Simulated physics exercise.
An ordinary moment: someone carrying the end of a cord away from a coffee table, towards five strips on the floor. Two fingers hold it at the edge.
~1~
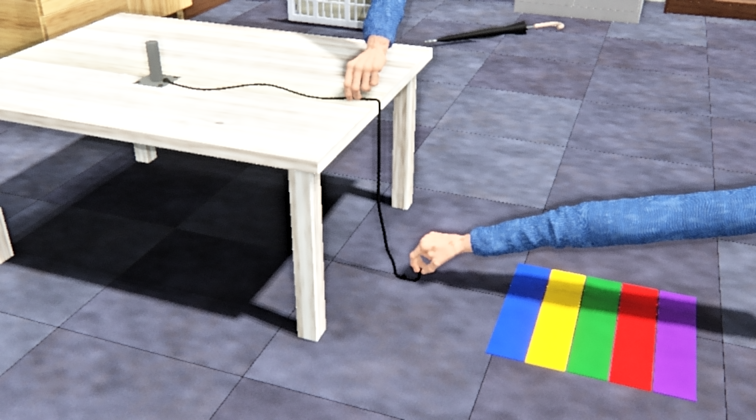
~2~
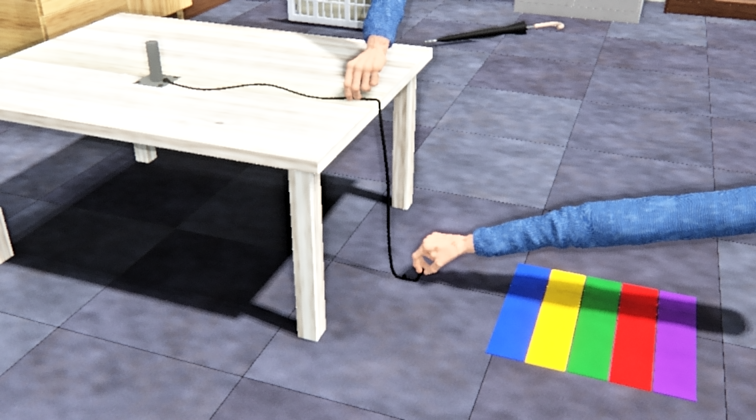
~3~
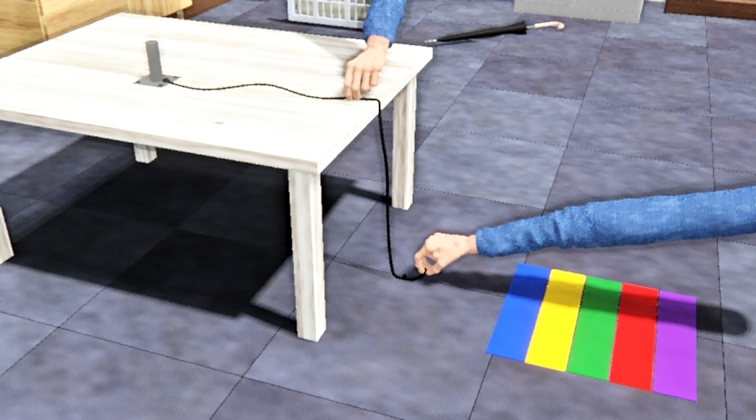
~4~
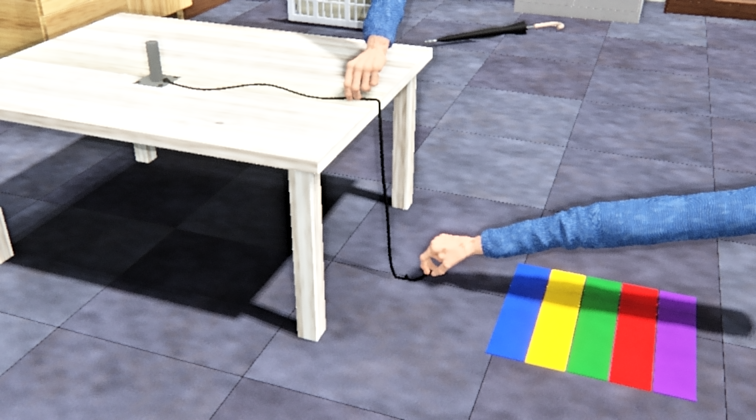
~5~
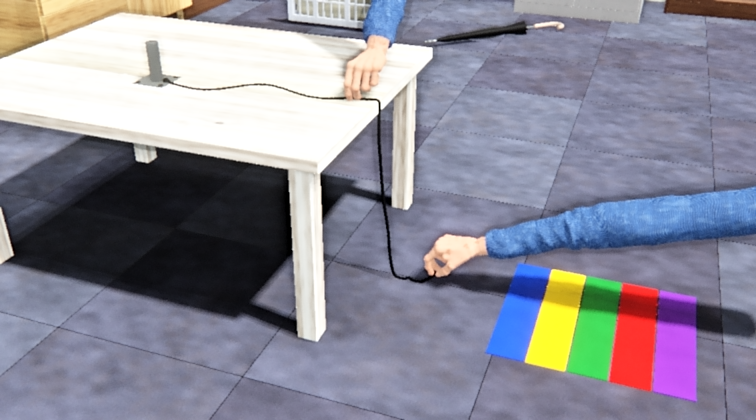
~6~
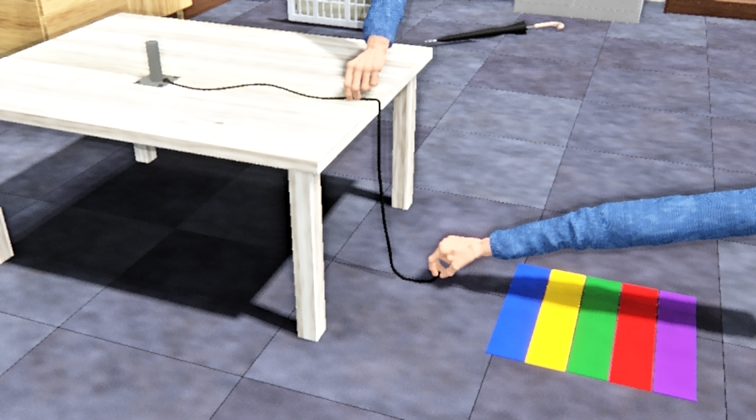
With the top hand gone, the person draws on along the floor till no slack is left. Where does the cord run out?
The end stops over the yellow strip.
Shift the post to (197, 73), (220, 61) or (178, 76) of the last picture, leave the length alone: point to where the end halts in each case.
The places are (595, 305), (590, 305) and (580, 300).
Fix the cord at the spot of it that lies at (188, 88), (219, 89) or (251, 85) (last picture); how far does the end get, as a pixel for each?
About (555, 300), (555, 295) and (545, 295).
Early on, end near (497, 285); short of the strips.
Midway, end near (537, 294); over blue.
At the end of the slack, end near (560, 298); over yellow. It gets as far as the yellow strip.
